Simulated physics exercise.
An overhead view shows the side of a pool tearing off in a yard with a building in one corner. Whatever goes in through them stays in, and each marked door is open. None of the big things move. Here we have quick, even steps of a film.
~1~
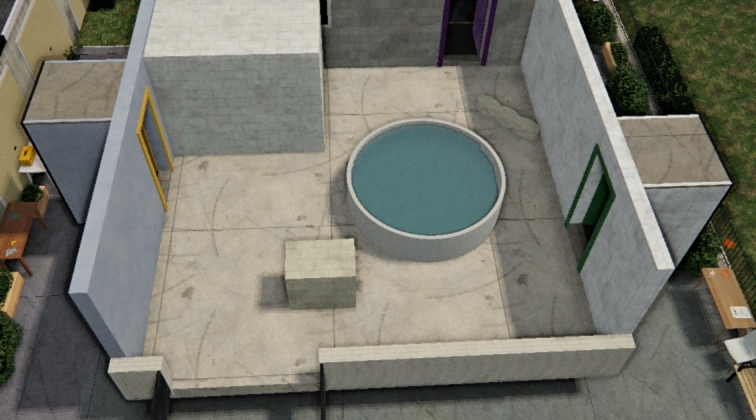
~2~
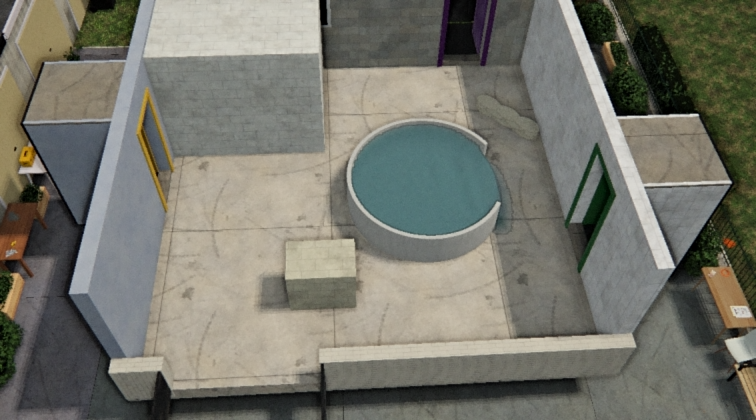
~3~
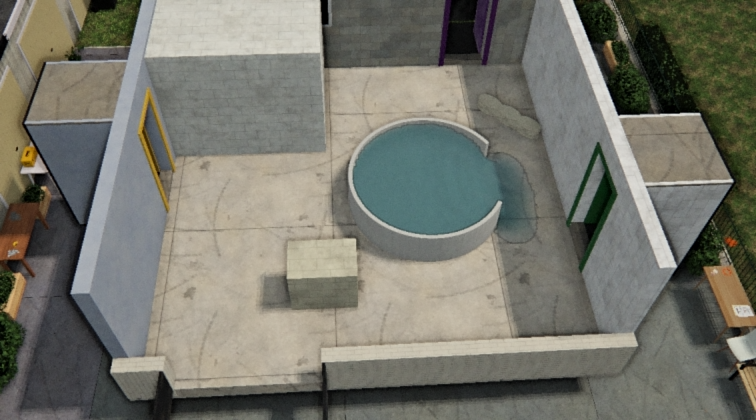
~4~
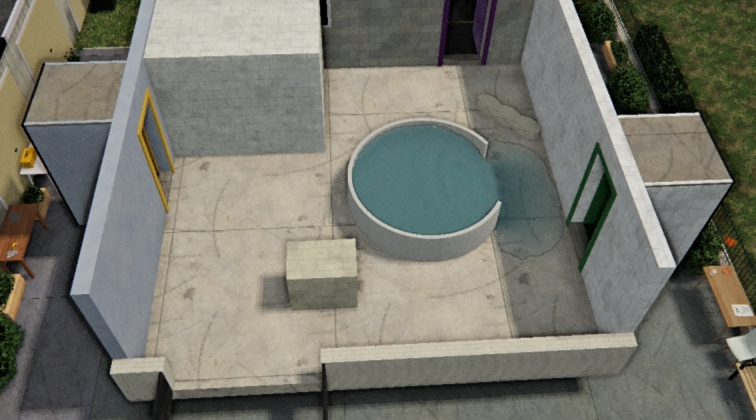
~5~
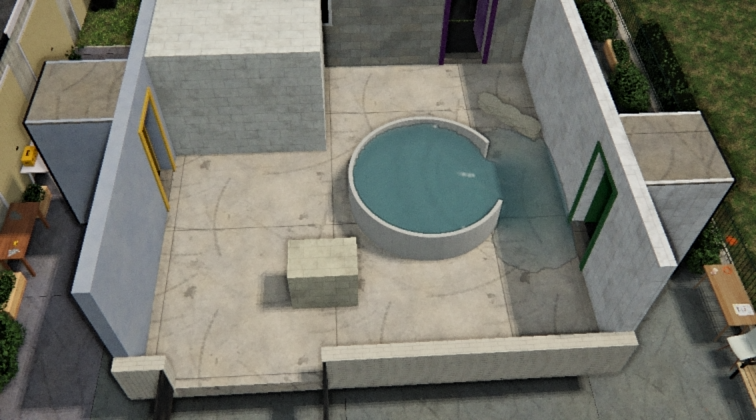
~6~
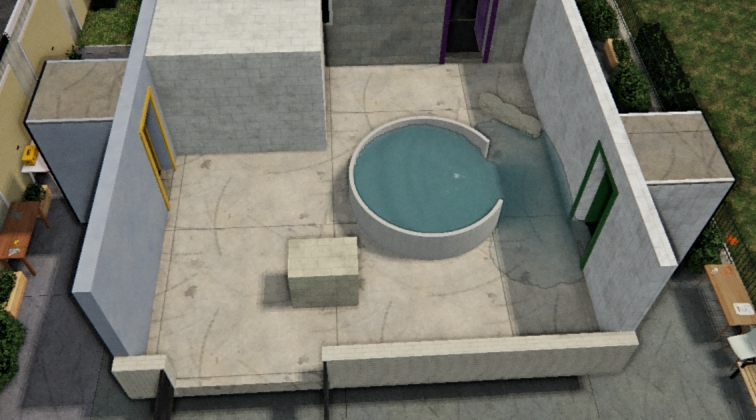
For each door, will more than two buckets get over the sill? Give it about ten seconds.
The yellow door: No, two or fewer; the green door: Yes, more than two; the purple door: No, two or fewer.
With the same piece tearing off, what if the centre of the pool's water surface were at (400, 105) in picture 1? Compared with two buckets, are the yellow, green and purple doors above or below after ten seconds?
Here the yellow door remains beneath it, the green door remains beneath it and the purple door tops that amount.
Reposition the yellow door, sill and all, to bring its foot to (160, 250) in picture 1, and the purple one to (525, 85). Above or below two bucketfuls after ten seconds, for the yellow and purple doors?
As it turns out, the yellow door door keeps clear but the purple door door keeps clear.
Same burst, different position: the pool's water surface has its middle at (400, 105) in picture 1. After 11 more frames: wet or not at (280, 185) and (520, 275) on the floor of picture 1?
Bone-dry, soaked.
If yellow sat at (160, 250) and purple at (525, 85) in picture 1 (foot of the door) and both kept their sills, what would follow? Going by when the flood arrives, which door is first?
I'd go with the green one.
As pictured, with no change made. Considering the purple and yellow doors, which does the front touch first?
The purple door.
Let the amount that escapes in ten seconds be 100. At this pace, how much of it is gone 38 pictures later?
It comes to around 40 per cent.
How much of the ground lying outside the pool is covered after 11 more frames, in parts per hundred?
About 30 per cent.
A moment on, water covers 15 % of the floor; the yellow door not reached, the green door under two buckets in, the purple door not reached.
Next, water covers 30 % of the floor; the yellow door not reached, the green door over two buckets in, the purple door not reached.
Then, water covers 55 % of the floor; the yellow door not reached, the green door far over two buckets in, the purple door wet at the sill, nothing in.
Later, water covers 80 % of the floor; the yellow door not reached, the green door far over two buckets in, the purple door wet at the sill, nothing in.
In the end, water covers 95 % of the floor; the yellow door under two buckets in, the green door far over two buckets in, the purple door wet at the sill, nothing in.
